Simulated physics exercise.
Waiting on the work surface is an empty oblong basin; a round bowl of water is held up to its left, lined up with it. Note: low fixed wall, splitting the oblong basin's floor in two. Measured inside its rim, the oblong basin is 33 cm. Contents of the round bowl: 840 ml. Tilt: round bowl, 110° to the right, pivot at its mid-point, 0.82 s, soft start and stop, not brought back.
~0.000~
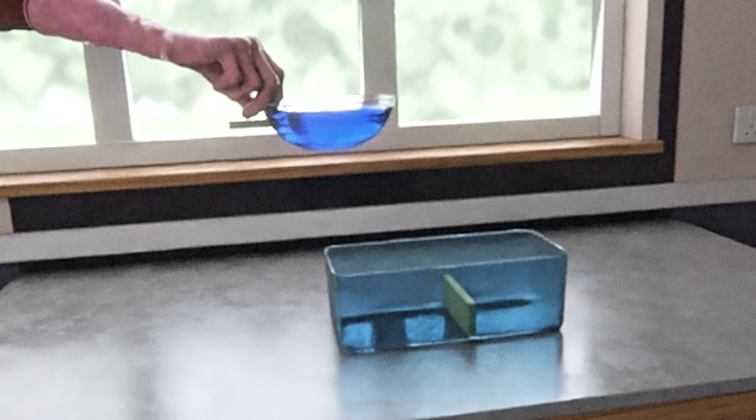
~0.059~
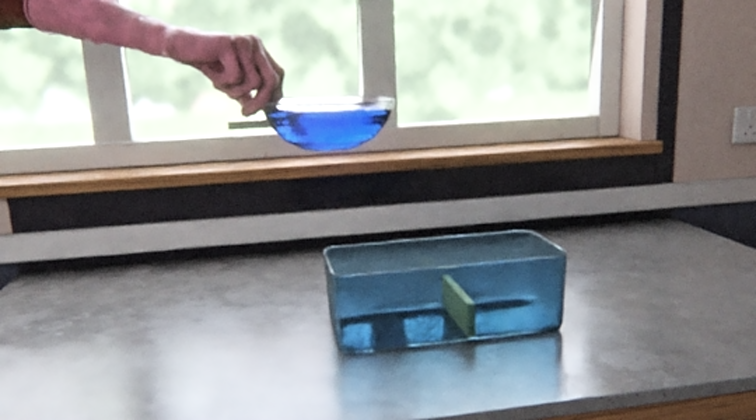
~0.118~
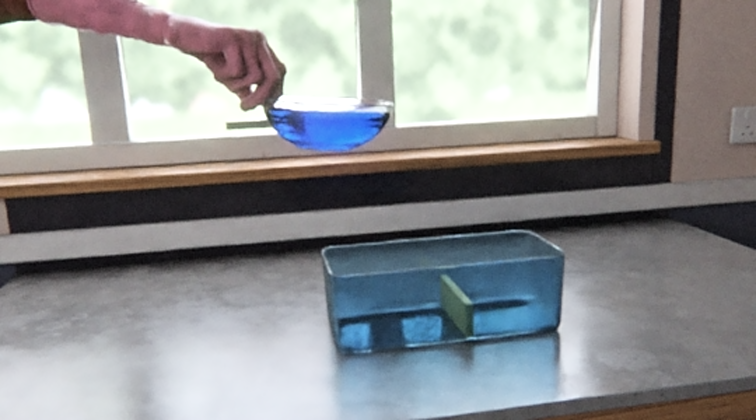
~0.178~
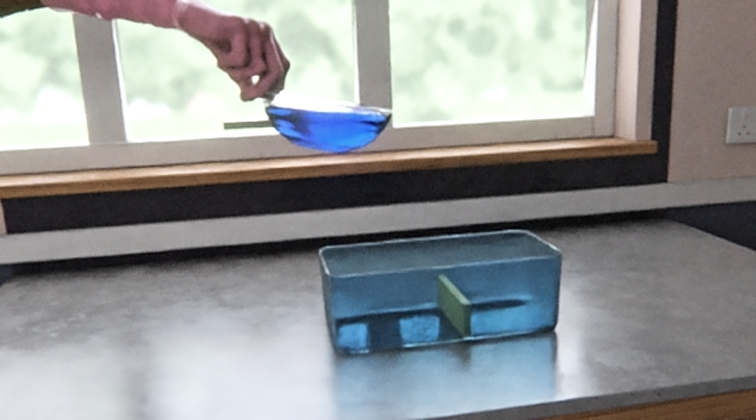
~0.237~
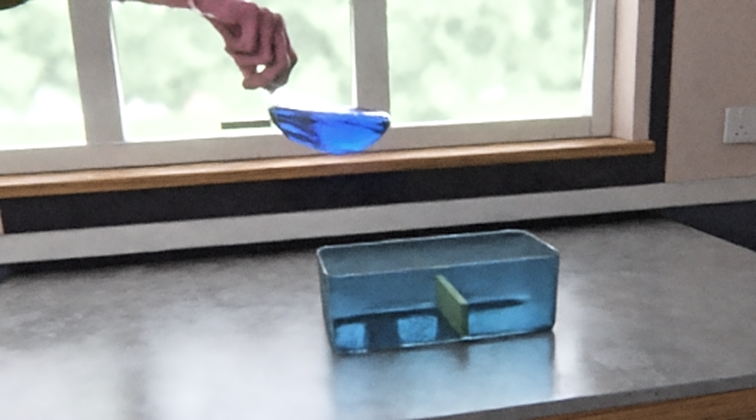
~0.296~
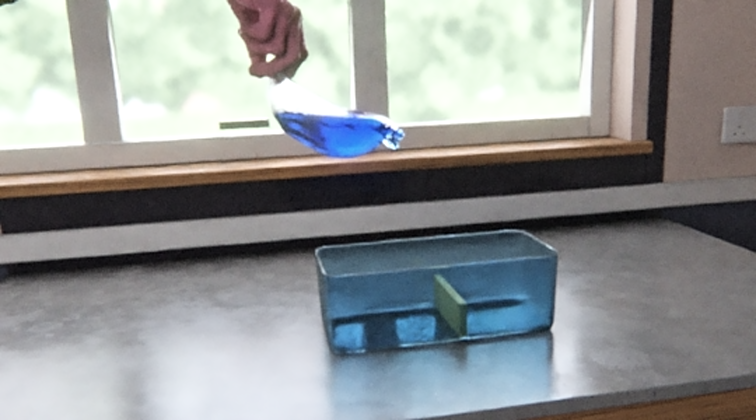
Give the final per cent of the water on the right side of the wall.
The right side ends with about 27 per cent.
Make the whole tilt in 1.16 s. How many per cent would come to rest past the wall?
In that case, some 35 percent.
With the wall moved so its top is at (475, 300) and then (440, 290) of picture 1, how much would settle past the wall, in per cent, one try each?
In order, 20 and 55 per cent.
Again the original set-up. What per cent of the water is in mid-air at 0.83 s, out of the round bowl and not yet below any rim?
Near 8 per cent, I'd say.
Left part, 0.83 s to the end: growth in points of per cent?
2 %.
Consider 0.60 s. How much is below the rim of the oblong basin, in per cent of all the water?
54 %, more or less.
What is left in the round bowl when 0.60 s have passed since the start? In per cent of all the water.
Portion remaining: Approx. 3 per cent.
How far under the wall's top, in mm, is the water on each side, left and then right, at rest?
Measured: Left around 28 mm, right around 38 mm.
After 0.60 s the tilt is 92° and 3 per cent is still to pour, 30 is left of the wall and 24 right of it.
After 0.83 s the tilt is 110° and 0 per cent is still to pour, 63 is left of the wall and 25 right of it.
After 1.06 s the tilt is 110° and 0 per cent is still to pour, 64 is left of the wall and 27 right of it.
After 1.32 s the tilt is 110° and 0 per cent is still to pour, 64 is left of the wall and 27 right of it.
In the end 64 per cent lies left of the wall, 27 right of it and 9 outside.
